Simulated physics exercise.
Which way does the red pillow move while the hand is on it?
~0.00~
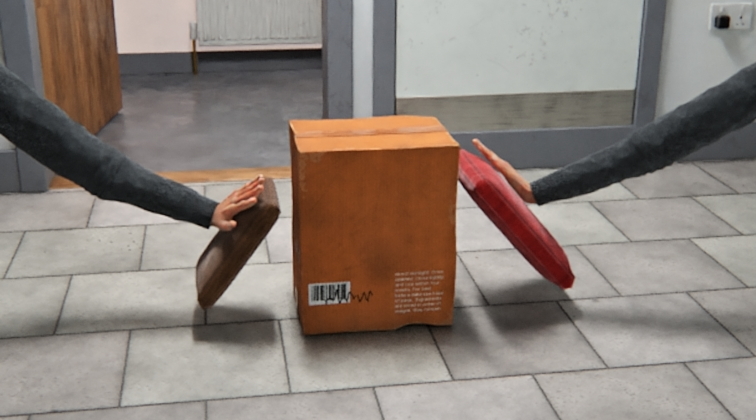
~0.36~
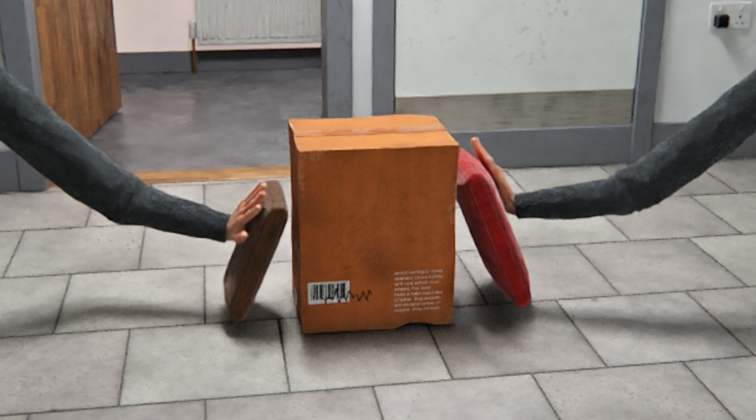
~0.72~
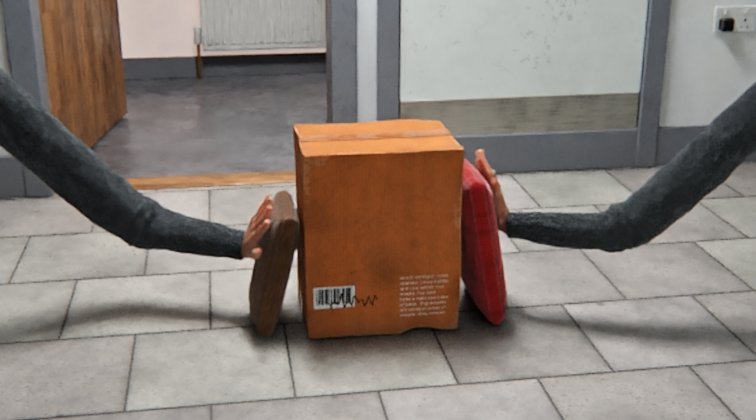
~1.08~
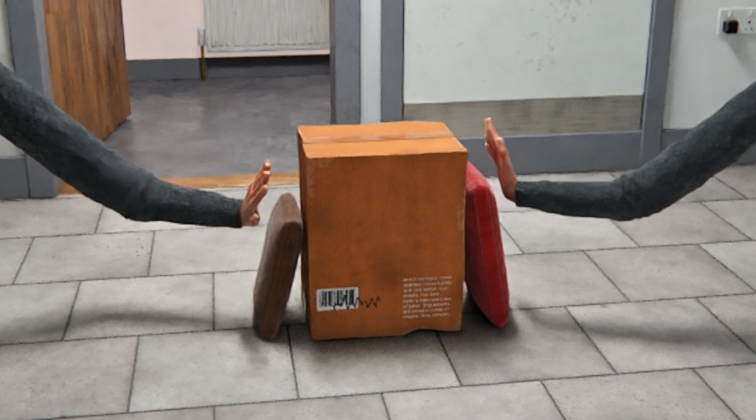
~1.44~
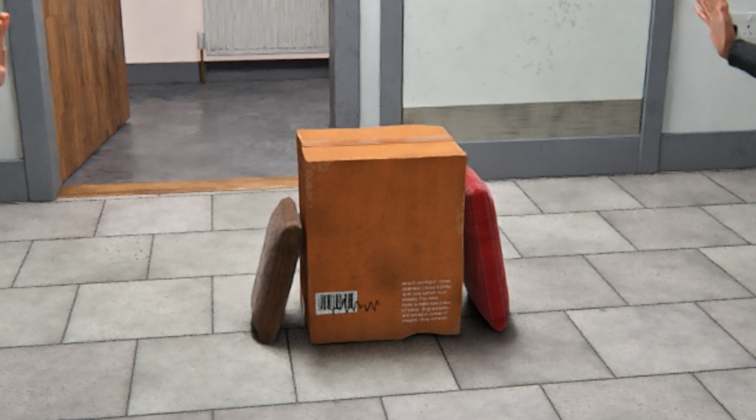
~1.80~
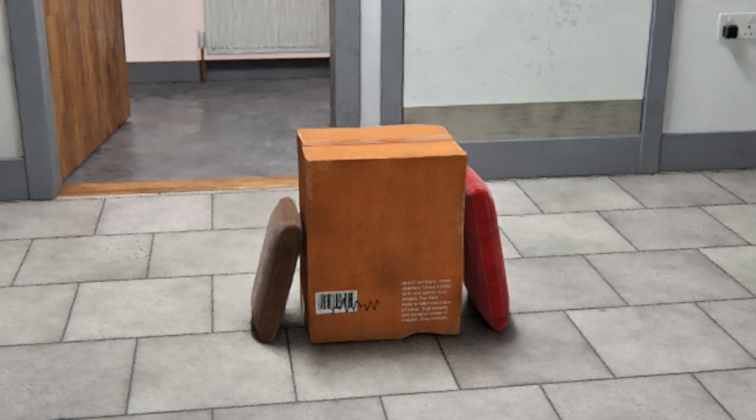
The red pillow moves to the left, in toward the side of the orange box.
